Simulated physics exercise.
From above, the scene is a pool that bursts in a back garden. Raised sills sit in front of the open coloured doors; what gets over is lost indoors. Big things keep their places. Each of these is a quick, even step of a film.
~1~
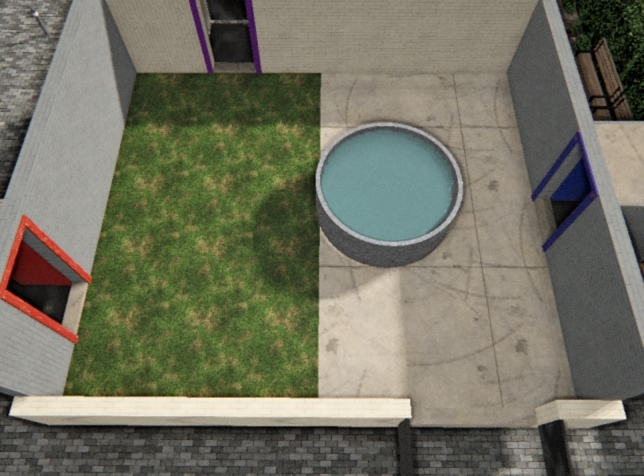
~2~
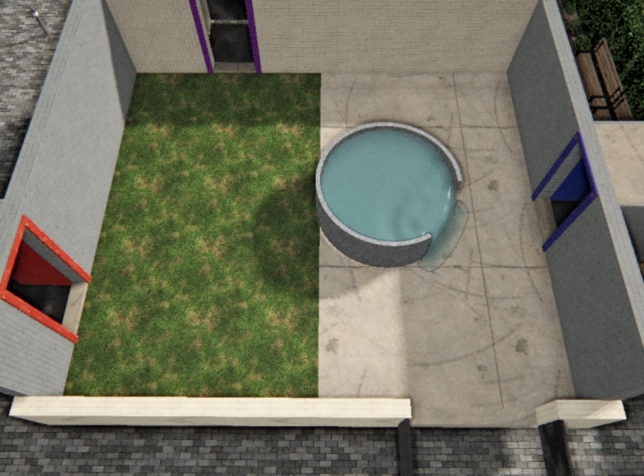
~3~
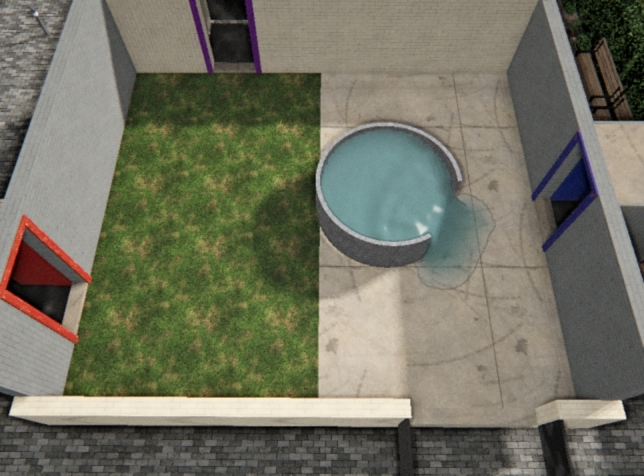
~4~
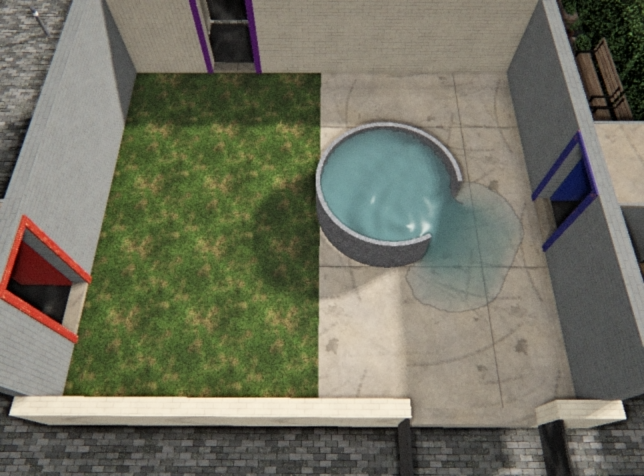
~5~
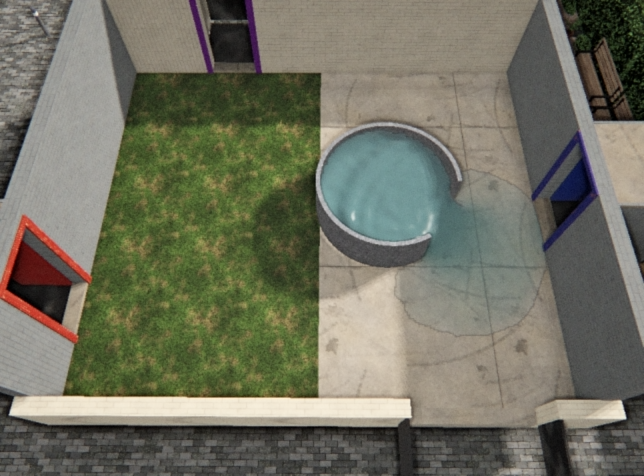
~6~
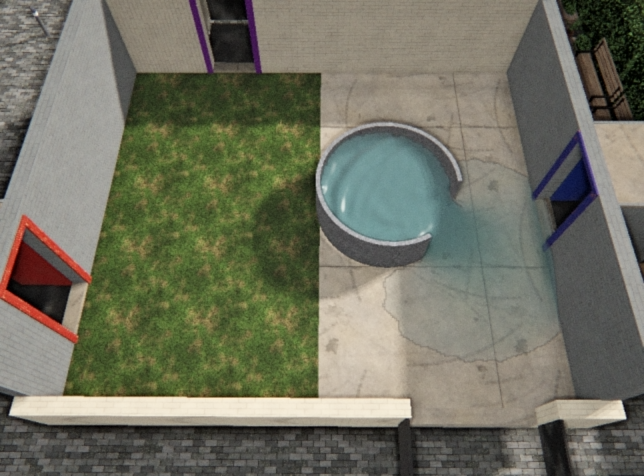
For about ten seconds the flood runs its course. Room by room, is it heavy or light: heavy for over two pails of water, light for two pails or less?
The blue door overshoots the limit. The red door keeps inside the limit. The purple door keeps inside the limit.
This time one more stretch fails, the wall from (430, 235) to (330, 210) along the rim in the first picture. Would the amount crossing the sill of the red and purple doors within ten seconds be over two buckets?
In order, the red door one overshoots, the purple door one remains short.
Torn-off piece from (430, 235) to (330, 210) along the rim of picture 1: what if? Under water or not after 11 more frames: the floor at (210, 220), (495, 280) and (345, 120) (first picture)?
Point by point: Unwetted; unwetted; unwetted.
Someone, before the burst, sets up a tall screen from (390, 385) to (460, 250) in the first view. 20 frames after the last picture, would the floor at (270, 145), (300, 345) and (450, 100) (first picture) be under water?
The first is still bare, the second inundated and the third inundated.
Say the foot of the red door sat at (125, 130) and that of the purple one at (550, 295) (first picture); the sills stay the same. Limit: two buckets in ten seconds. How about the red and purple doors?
Briefly, the red door never reaches it and the purple door crosses the line.
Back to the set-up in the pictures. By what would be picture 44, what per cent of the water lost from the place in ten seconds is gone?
About 75 %.
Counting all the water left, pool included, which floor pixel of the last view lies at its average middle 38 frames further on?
Centre of mass: Roughly (419, 247).
A moment on, water covers 20 % of the floor; the blue door over two buckets in, the red door not reached, the purple door not reached.
Next, water covers 20 % of the floor; the blue door far over two buckets in, the red door not reached, the purple door not reached.
Then, water covers 30 % of the floor; the blue door far over two buckets in, the red door not reached, the purple door not reached.
Later, water covers 50 % of the floor; the blue door far over two buckets in, the red door not reached, the purple door not reached.
In the end, water covers 75 % of the floor; the blue door far over two buckets in, the red door wet at the sill, nothing in, the purple door wet at the sill, nothing in.
